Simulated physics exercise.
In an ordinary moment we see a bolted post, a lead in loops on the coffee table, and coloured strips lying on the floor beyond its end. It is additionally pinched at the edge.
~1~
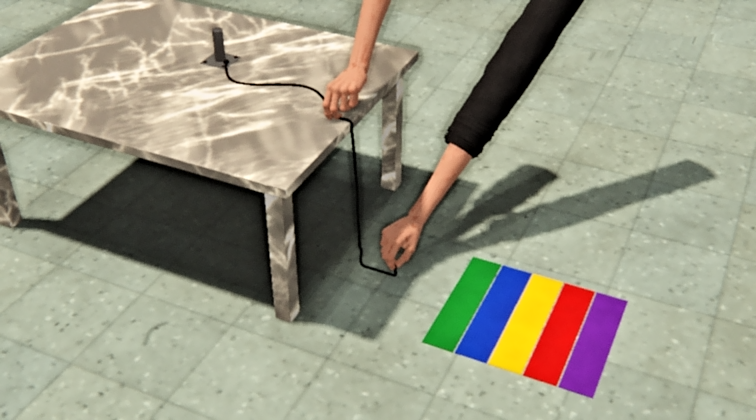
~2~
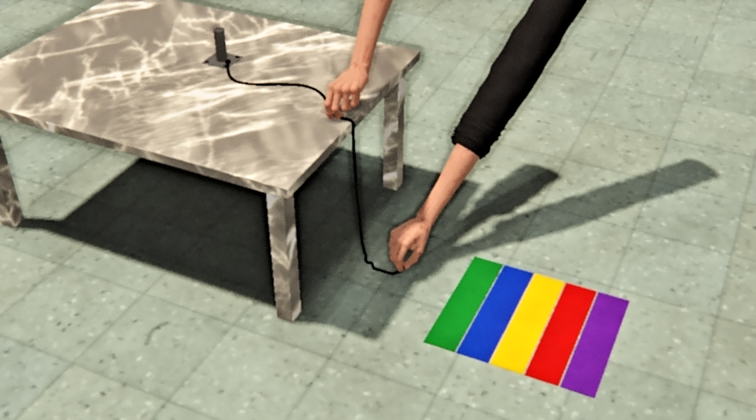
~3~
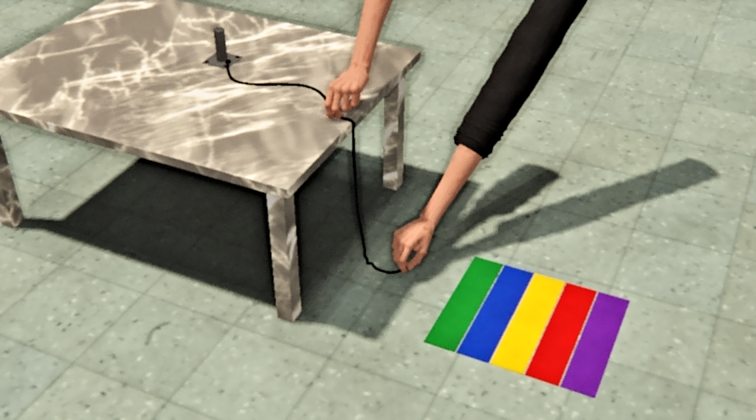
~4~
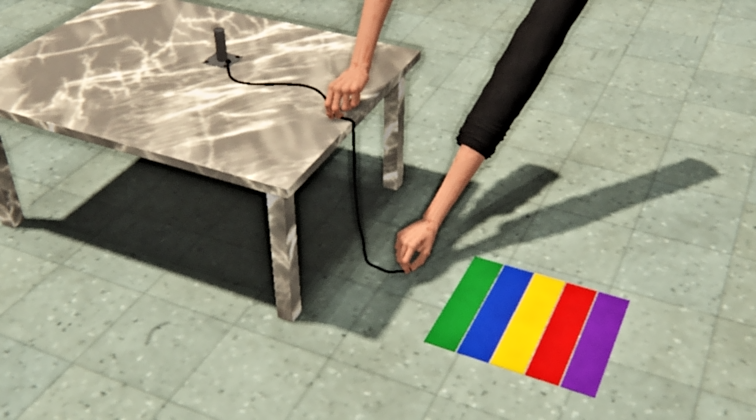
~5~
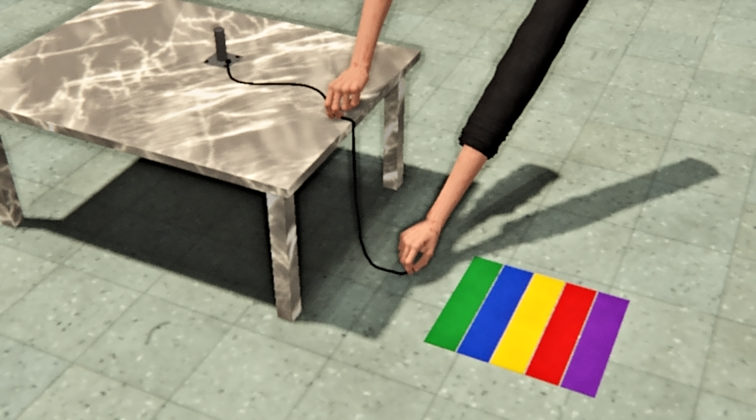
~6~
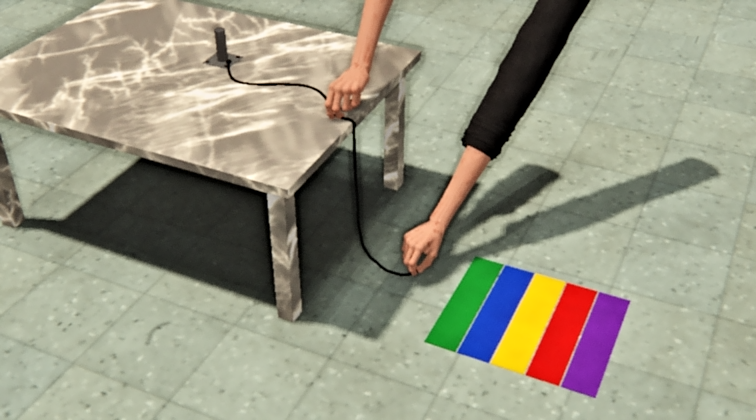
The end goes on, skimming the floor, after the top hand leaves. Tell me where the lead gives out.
It gives out over the yellow strip.
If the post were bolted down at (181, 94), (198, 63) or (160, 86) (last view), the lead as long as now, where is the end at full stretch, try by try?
Close to (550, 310), (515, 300) and (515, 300) in that order.
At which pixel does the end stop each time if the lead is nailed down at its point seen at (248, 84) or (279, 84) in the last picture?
(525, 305), then (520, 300).
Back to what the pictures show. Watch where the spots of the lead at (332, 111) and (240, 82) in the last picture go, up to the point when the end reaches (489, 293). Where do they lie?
(359, 119), then (266, 75).
Soon after, end near (489, 293); over blue.
Then, end near (520, 302); over yellow.
At full stretch, end near (539, 308); over yellow. It halts on the yellow strip.
